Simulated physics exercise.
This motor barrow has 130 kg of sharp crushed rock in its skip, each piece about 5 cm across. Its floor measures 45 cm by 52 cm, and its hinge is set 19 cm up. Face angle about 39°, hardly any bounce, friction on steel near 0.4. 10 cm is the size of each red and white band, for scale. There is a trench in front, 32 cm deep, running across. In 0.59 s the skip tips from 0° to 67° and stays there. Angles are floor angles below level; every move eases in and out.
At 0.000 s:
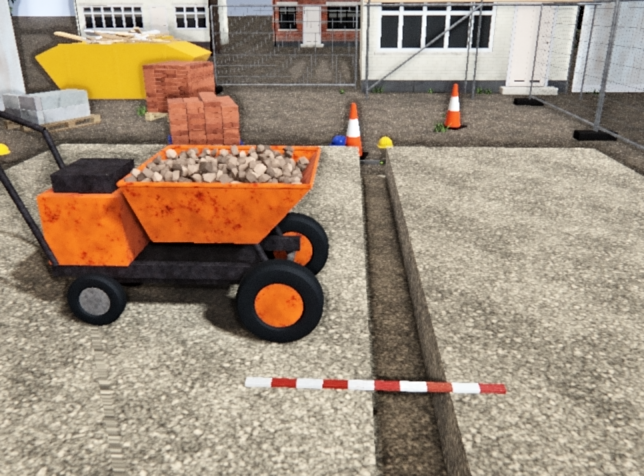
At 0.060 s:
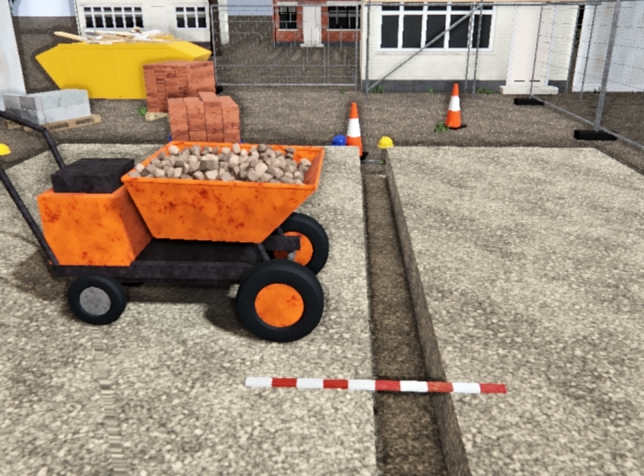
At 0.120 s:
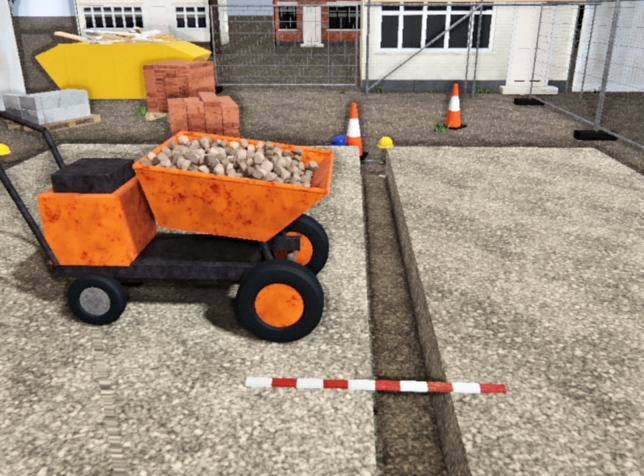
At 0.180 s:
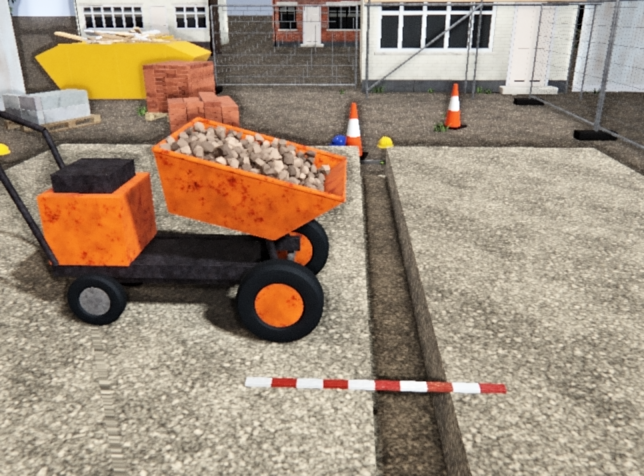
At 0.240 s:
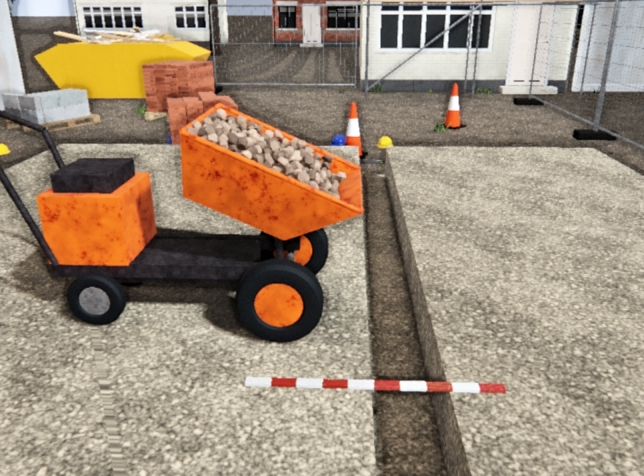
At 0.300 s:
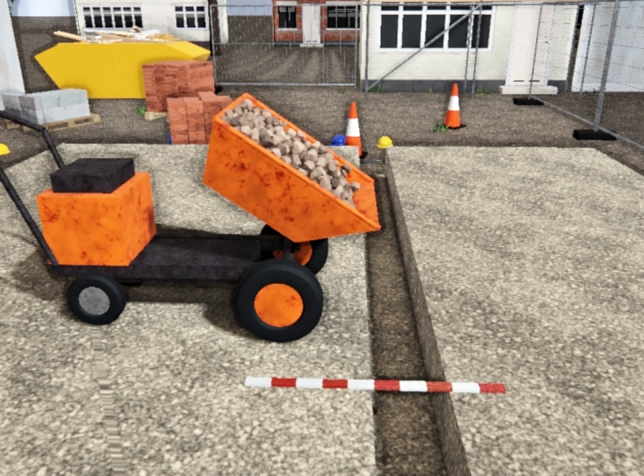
At first, an orange motor barrow stands on pale ground beside a narrow trench, its skip level and heaped with grey-brown stones. The skip then begins to tilt forward to the right, its back rising while the barrow stays still. It ends steeply slanted, the stones still inside and its lip over the trench.
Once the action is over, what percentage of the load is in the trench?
About 34 in every hundred.
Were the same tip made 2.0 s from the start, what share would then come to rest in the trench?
My guess is near 60 percent.
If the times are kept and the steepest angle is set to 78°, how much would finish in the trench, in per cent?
Share in trench: Approx. 25%.
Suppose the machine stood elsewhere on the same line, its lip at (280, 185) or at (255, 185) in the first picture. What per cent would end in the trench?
First some 60, then 75 per cent.
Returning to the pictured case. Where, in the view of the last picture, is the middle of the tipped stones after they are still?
Resting centre: About (460, 309).
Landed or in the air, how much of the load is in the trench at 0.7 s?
Some 5 per cent.
After 0.4 s the floor is at 56°; 100 % in the skip; the foremost stones are at (388, 219).
After 0.7 s the floor is at 67°; 70 % in the skip, 6 % in the trench, 23 % past the trench; the foremost stones are at (487, 320).
After 1.0 s the floor is at 67°; 22 % in the skip, 12 % in the trench, 66 % past the trench; the foremost stones are past the picture's edge.
After 3.0 s the floor is at 67°; 3 % in the skip, 34 % in the trench, 62 % past the trench; the foremost stones are past the picture's edge.
